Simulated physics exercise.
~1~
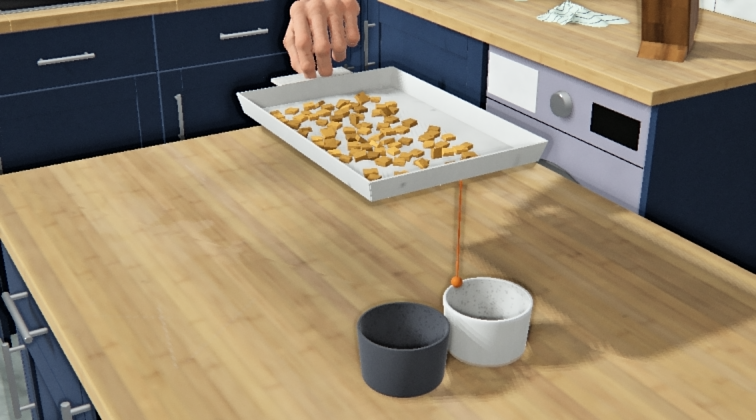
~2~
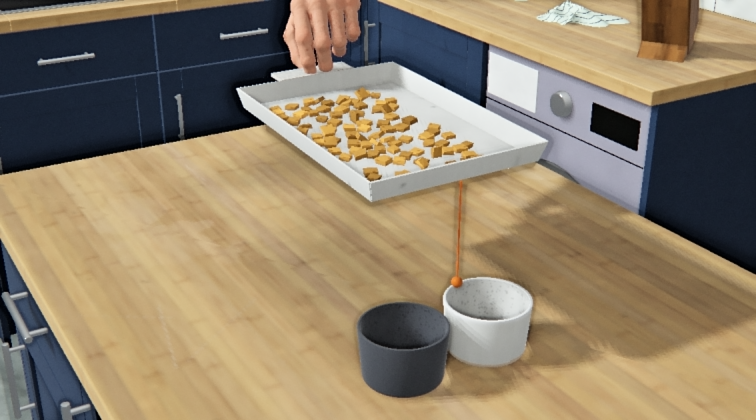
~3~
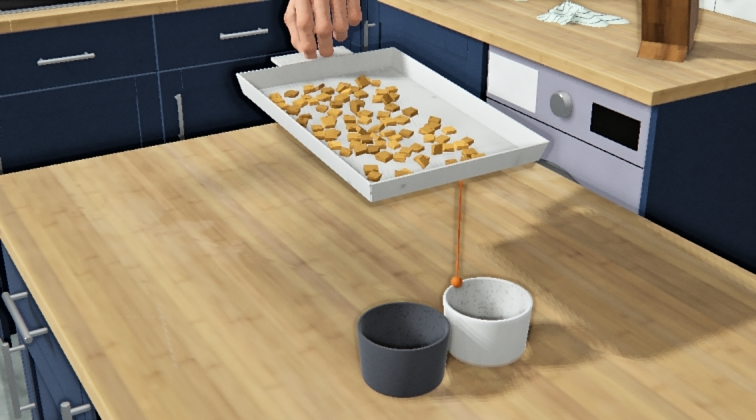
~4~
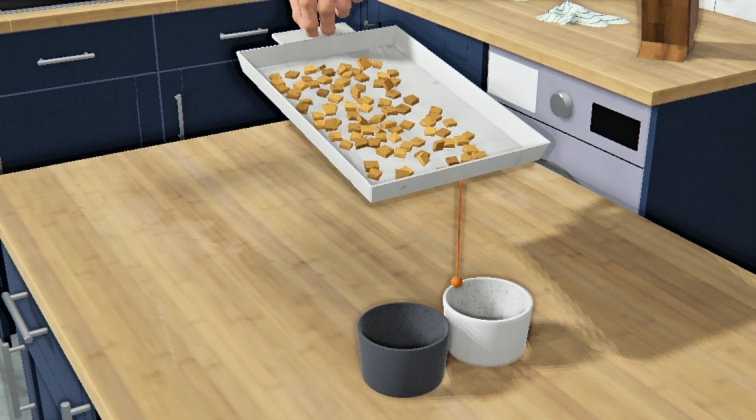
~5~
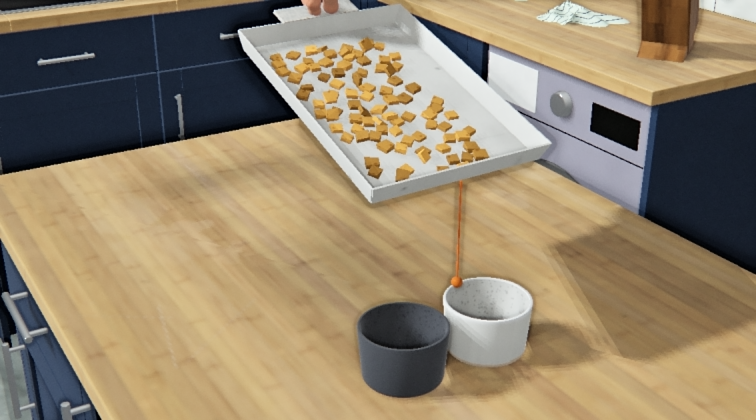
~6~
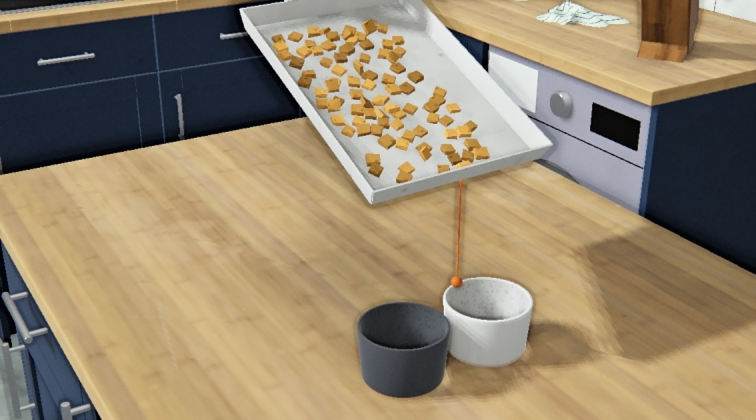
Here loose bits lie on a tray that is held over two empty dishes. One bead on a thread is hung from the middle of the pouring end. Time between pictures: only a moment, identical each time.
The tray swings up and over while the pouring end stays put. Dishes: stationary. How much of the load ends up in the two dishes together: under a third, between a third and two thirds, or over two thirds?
The share caught will be moderate, a third to two thirds of the load.
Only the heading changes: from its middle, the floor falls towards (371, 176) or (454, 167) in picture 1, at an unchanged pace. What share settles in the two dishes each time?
50 % and 30 %.
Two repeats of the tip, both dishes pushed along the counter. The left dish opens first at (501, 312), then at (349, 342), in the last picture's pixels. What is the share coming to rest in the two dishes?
40 %, then 40 %.
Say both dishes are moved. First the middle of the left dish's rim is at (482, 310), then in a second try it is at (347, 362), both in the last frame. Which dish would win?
Run 1: The one on the left side. Run 2: The one on the right side.
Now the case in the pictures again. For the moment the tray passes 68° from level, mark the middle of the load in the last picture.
I'd put it at about (429, 158).
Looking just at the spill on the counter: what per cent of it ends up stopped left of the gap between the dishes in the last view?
Left fraction: Around 20 per cent.
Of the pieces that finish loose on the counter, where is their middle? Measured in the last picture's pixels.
Approximate centre, last frame: (512, 407).
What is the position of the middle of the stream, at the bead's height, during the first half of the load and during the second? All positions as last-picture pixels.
It passes near (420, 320) first and then near (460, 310).
Just after the last frame, tray tipped steeply; almost all on the tray; just a few in the air.
A moment on, tray tipped past a quarter turn; about a tenth on the tray; about a tenth in the left dish; about a tenth in the right dish; roughly a quarter outside both; roughly half in the air.
Further on, tray tipped past a quarter turn; roughly a third in the left dish; roughly a quarter in the right dish; roughly half outside both.
When it is over, tray tipped past a quarter turn; roughly a third in the left dish; roughly a quarter in the right dish; roughly half outside both.
